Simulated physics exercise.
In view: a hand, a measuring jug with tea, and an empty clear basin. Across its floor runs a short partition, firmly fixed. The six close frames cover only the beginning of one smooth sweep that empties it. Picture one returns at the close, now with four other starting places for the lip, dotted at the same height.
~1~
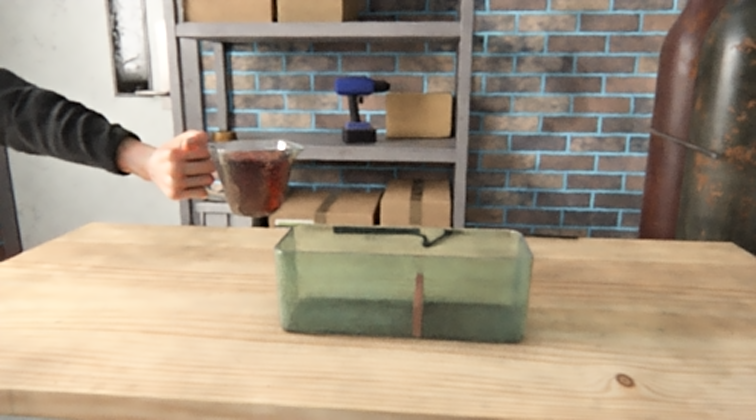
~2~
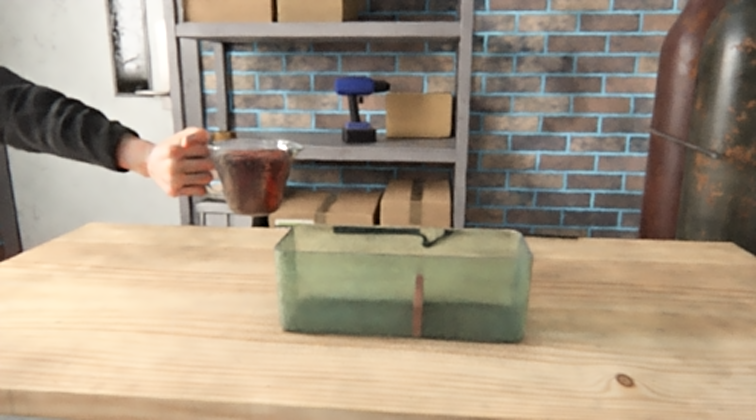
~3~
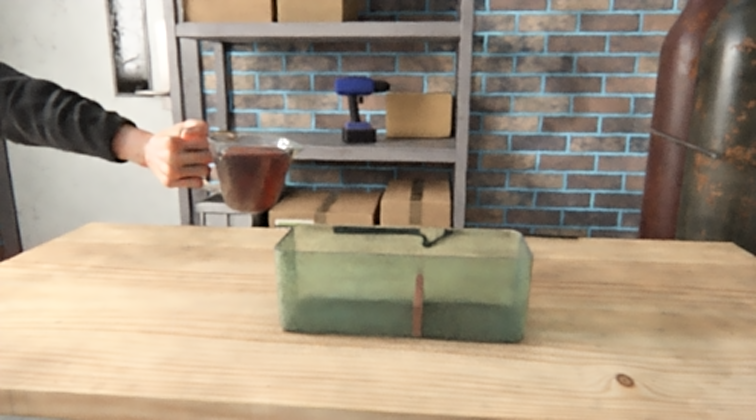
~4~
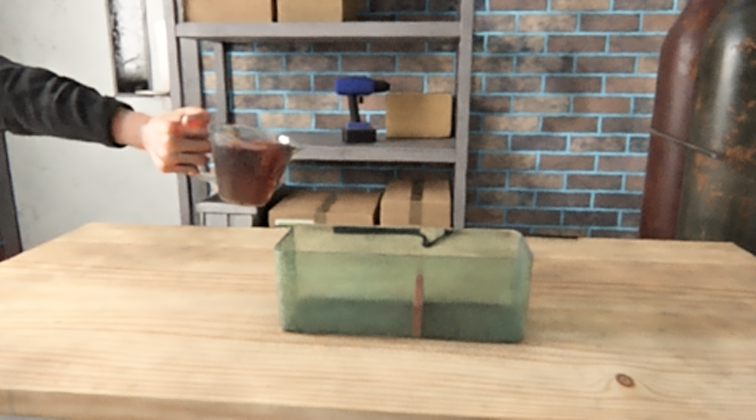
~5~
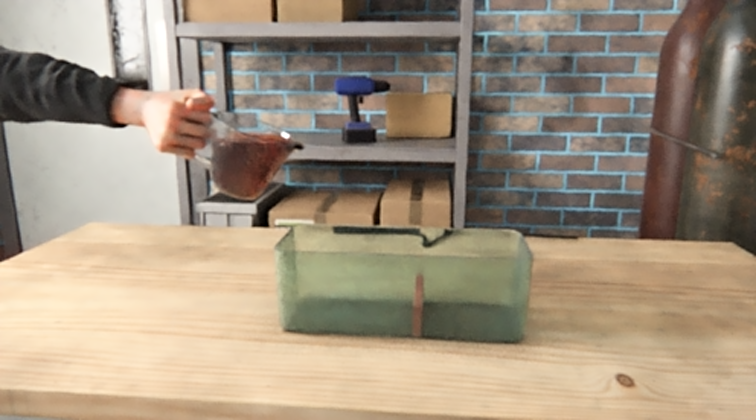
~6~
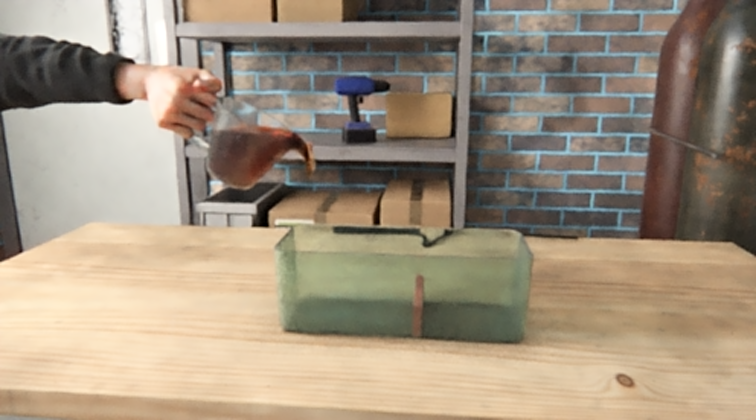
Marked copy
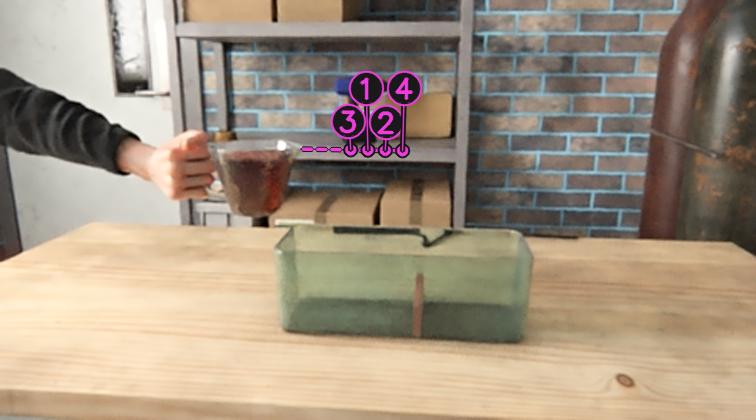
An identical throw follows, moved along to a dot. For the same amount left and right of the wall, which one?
I would pick dot 3.
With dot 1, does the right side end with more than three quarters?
Yes, it does.
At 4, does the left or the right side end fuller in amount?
The right side.
On the marked copy, 1 at (367, 150); 2 at (385, 150); 3 at (350, 149); 4 at (402, 150).
Choosing 1, about 12 % ends left of the wall and 88 % right of it.
Choosing 2, about 5 % ends left of the wall and 94 % right of it.
Choosing 3, about 53 % ends left of the wall and 45 % right of it.
Choosing 4, about 4 % ends left of the wall and 95 % right of it.
